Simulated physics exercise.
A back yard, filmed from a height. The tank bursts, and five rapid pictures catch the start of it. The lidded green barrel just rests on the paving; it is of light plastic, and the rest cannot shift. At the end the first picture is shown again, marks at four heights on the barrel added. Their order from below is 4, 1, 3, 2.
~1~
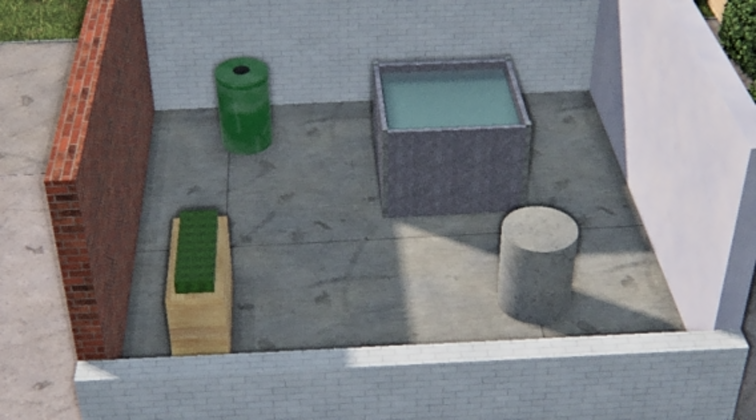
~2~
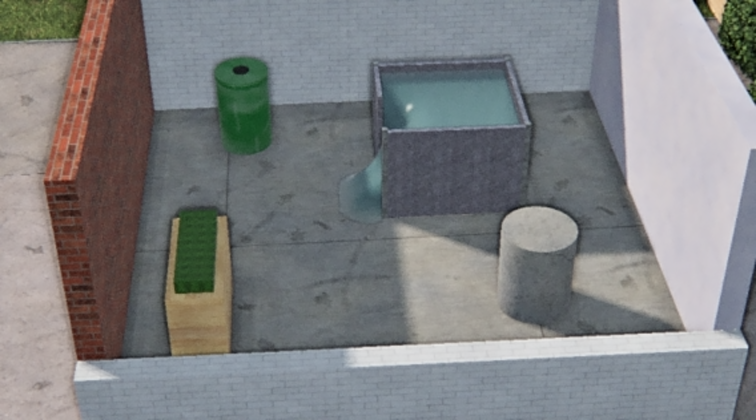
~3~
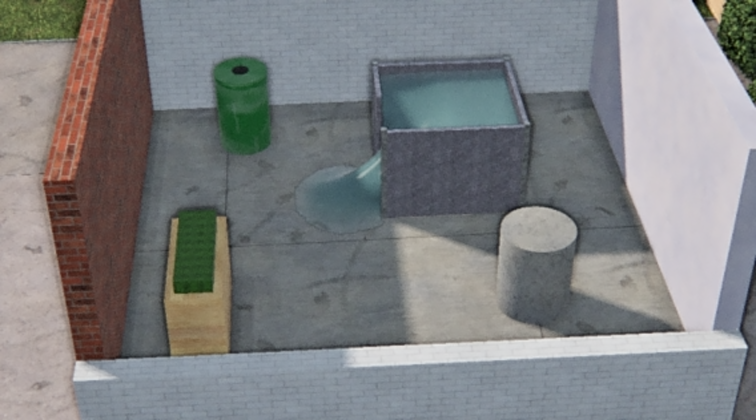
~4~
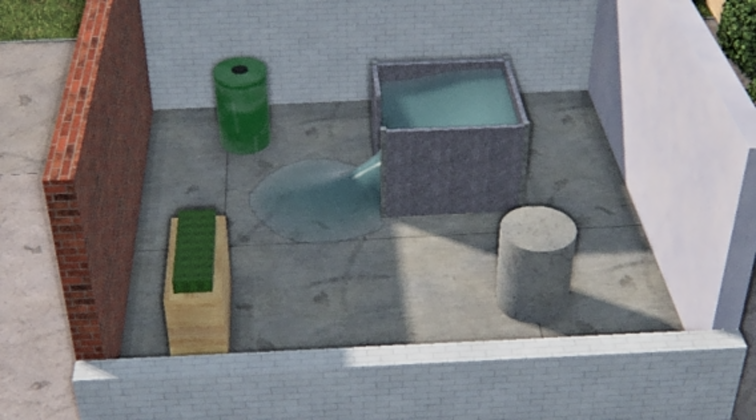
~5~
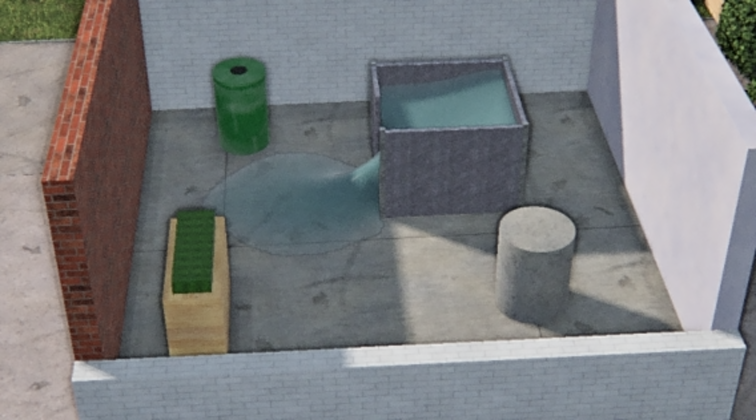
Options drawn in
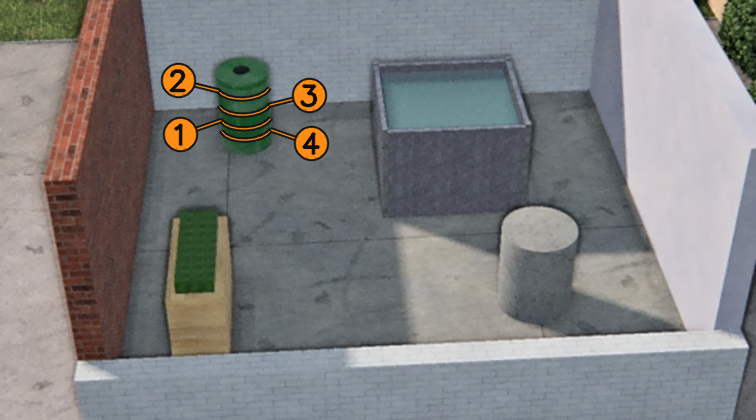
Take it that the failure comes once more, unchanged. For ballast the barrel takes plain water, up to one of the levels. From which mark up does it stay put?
I would pick line 4.
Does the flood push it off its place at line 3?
No, that is safe.
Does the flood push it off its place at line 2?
No, not at all.
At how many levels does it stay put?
All of the four.
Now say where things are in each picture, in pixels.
In the first frame, lid of the green barrel at (242, 71); tank full, its middle at (449, 101).
In the second frame, 2 % of the ground wet, in view closest to the barrel at (351, 178).
In the third frame, 4 % of the ground wet, in view closest to the barrel at (309, 180).
In the fourth frame, 7 % of the ground wet, in view closest to the barrel at (284, 172).
In the fifth frame, lid of the green barrel at (240, 71); 11 % of the ground wet, in view closest to the barrel at (283, 160).
On the marked copy, 1 at (245, 128); 2 at (243, 99); 3 at (244, 115); 4 at (246, 140); from the bottom up 4, 1, 3, 2.
For line 1, it does not move.
For line 2, it does not move.
For line 3, it does not move.
For line 4, it does not move.
